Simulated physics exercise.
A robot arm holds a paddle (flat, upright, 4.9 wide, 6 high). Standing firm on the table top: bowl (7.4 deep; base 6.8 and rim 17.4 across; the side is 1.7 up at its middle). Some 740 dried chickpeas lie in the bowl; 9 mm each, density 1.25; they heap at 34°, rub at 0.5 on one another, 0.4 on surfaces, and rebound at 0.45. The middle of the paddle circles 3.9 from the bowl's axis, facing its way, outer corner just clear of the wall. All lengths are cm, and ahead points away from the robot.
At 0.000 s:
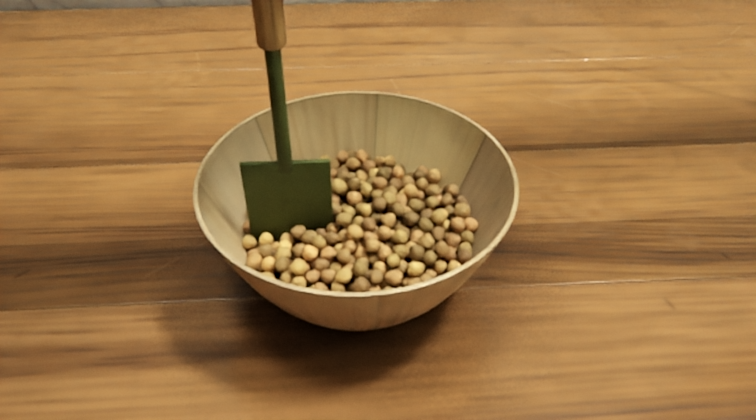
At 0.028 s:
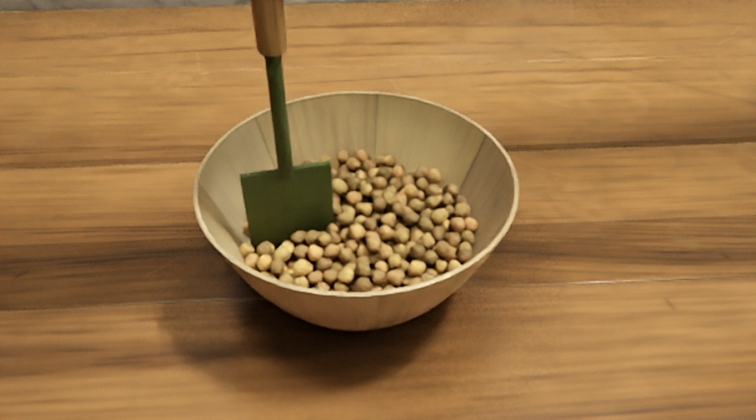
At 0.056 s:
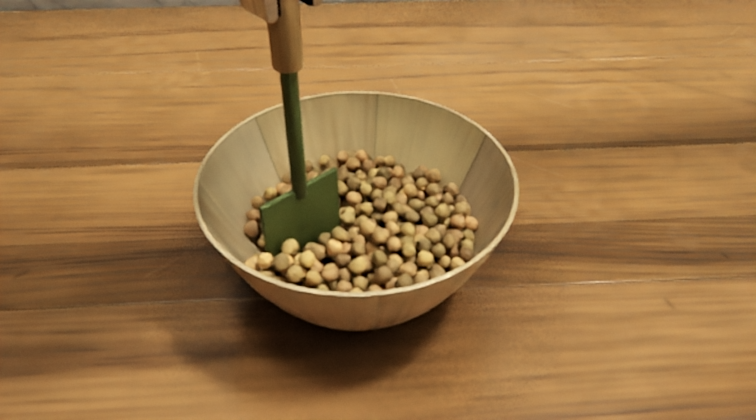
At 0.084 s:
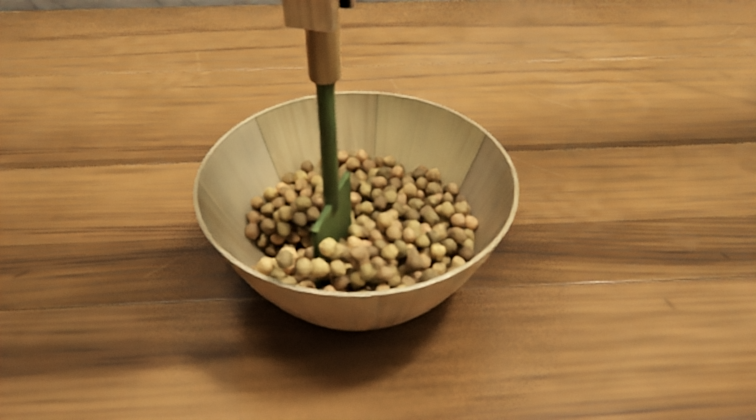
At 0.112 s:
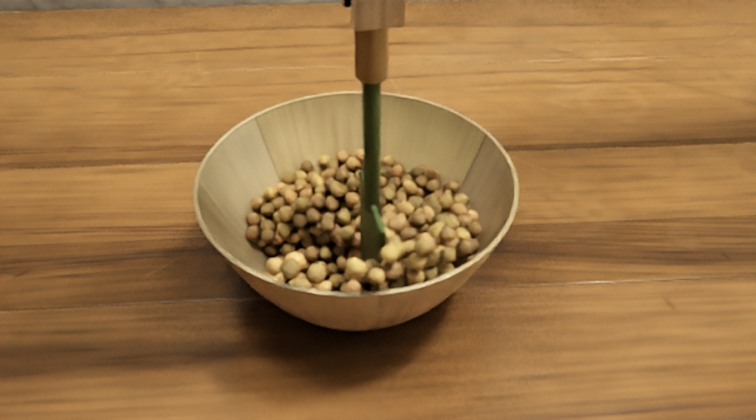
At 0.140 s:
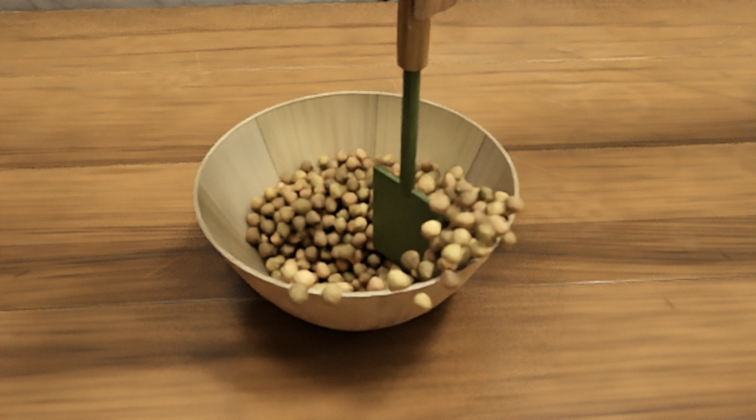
Green paddle sweeping from left to right through dried chickpeas in a pale wooden bowl, pushing some over the right and front rim.
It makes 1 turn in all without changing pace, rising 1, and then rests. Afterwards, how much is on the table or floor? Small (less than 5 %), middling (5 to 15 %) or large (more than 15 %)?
Share on the table or floor: Large (more than 15 %).
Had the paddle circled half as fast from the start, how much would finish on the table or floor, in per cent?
In that case some 5 per cent.
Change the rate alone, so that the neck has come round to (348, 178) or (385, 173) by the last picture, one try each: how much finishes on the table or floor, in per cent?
Some 10 and 20 per cent.
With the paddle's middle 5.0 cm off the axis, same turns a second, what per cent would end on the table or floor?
It would be near 0 per cent.
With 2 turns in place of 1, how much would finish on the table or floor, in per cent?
It would be near 35 per cent.
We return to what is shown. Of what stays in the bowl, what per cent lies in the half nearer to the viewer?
About 55 per cent.
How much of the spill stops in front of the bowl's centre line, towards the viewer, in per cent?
Roughly 40 per cent.
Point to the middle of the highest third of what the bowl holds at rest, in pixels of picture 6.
Near (334, 252).
After 0.22 s, 213° round, highest piece 12 above the table; 671 in the bowl, 68 in flight or on the tool.
After 0.29 s, 297° round, highest piece 14 above the table; 615 in the bowl, 17 on the table or floor, 107 in flight or on the tool.
After 0.53 s, 0° round, highest piece 6 above the table; 552 in the bowl, 185 on the table or floor, 2 in flight or on the tool.
After 1.23 s, 0° round, highest piece 6 above the table; 552 in the bowl, 187 on the table or floor.
At rest, 552 in the bowl, 187 on the table or floor. That is 25 % on the table or floor.
